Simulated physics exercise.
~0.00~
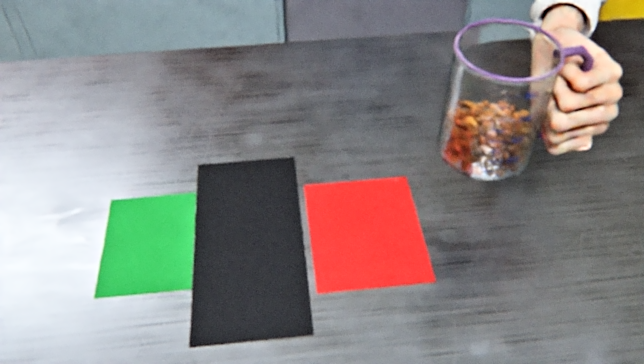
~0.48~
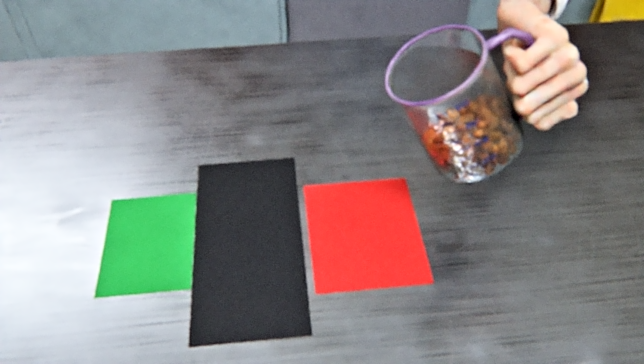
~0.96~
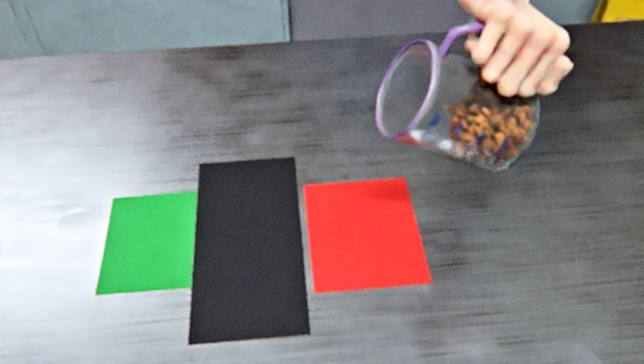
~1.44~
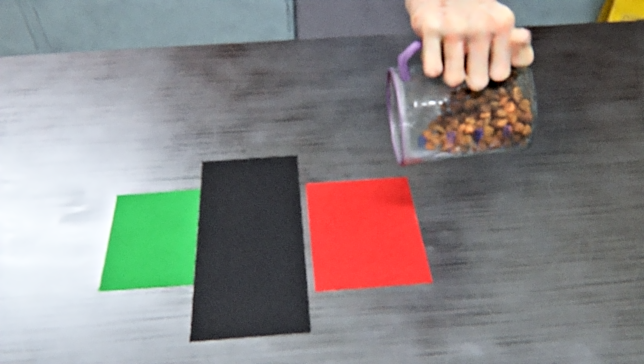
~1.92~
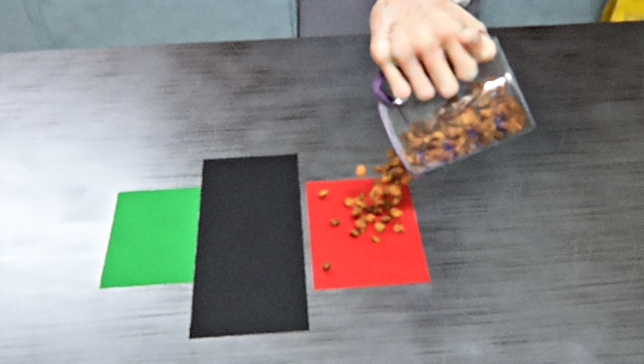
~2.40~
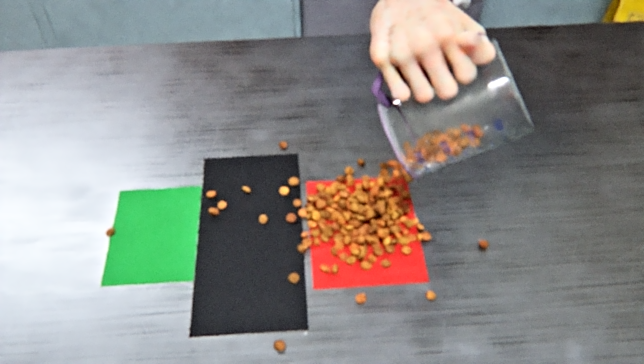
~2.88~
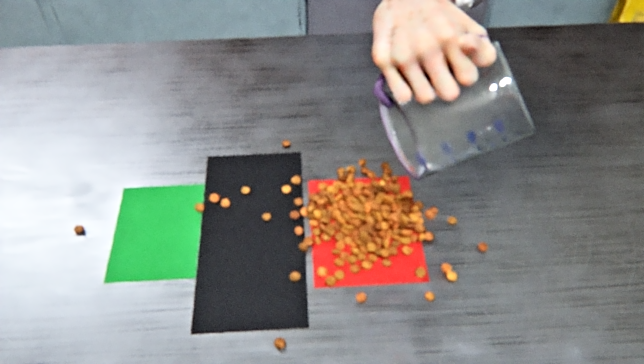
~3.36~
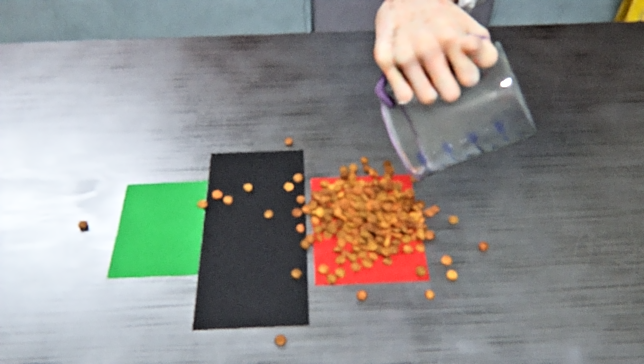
At first, a hand holds a clear jug with a purple rim, partly filled with brown kibble, above a dark table where green, black and red mats lie side by side. The hand moves the jug left and tips it toward the red mat until it lies on its side. As it tilts further, kibble spills from the mouth onto the red mat. The pieces pile up, and some scatter across the black mat and the bare table, one rolling past the green mat. Finally, the jug hangs tipped and empty, with most kibble heaped on red.
